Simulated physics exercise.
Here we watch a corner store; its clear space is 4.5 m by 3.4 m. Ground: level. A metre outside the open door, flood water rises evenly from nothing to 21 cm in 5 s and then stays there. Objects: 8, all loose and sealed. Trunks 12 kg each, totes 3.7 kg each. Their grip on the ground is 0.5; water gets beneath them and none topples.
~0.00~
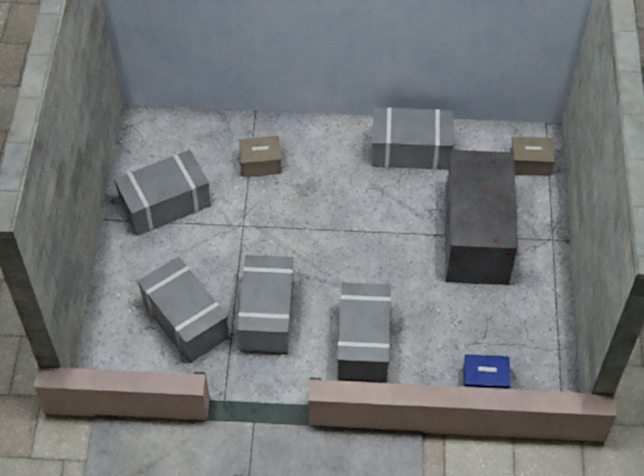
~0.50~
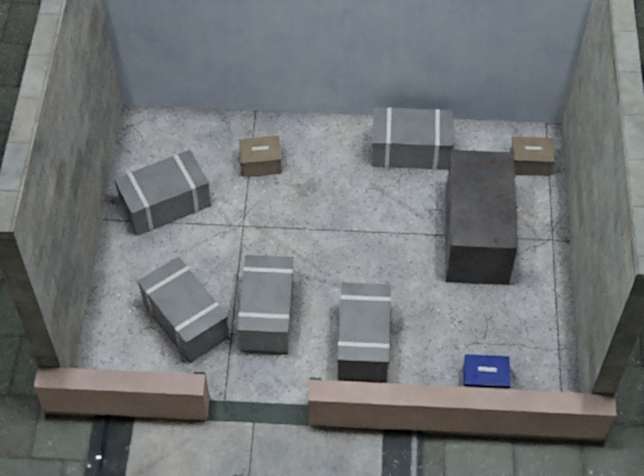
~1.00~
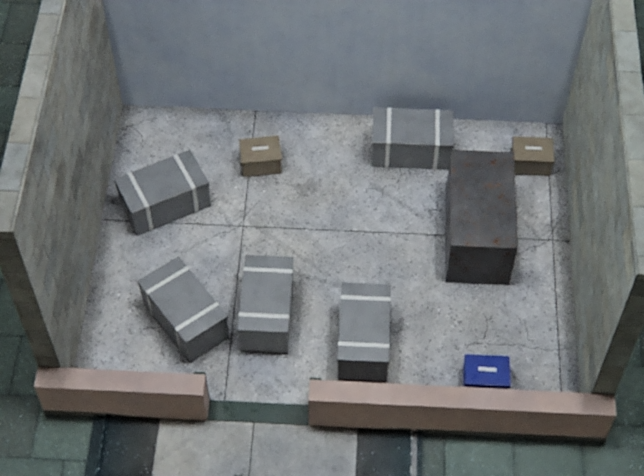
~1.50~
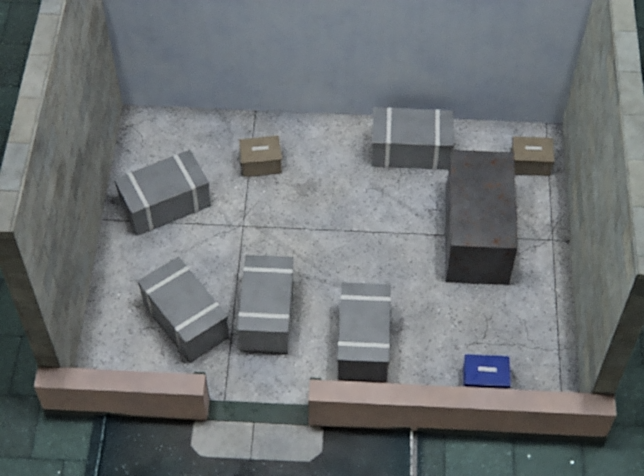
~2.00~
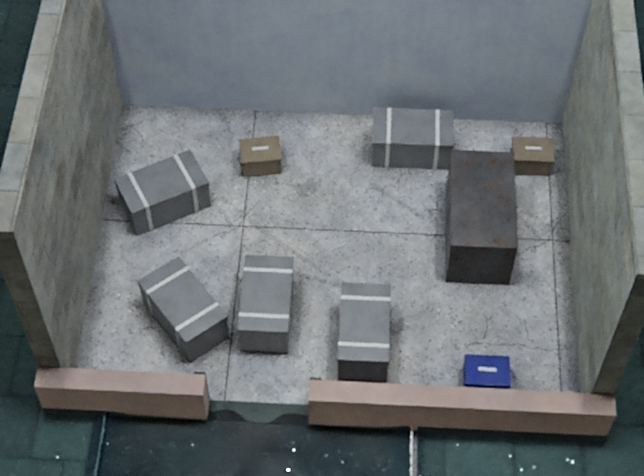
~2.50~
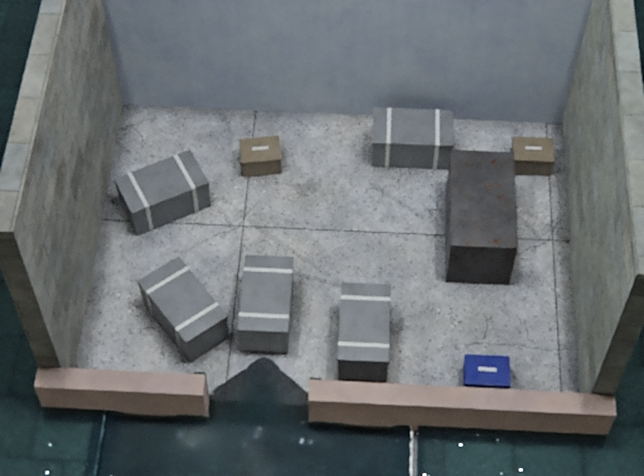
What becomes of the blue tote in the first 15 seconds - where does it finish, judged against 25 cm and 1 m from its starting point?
The blue tote finishes beyond 1 m away.
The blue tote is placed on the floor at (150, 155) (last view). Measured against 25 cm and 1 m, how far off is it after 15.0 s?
It goes a long way.
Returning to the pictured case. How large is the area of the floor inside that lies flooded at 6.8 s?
Flooded: Near 10.5 m2.
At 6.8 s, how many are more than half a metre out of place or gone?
Count then: 3.
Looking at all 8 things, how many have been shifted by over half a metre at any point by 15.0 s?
That comes to 8.
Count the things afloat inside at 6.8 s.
At that moment 3.
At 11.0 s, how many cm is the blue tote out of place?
I'd put it at around 0 cm.
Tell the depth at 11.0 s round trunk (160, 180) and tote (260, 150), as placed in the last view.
I'd estimate 9 cm for the first and 11 cm for the second.
After 3.5 s the blue tote is near (487, 370), 0.0 m from its start, aground; 0 afloat.
After 6.8 s the blue tote is near (487, 370), 0.0 m from its start, aground; 3 afloat.
After 11.0 s the blue tote is near (487, 370), 0.0 m from its start, aground; 5 afloat.
After 15.0 s the blue tote is near (343, 338), 1.3 m from its start, afloat; 8 afloat.
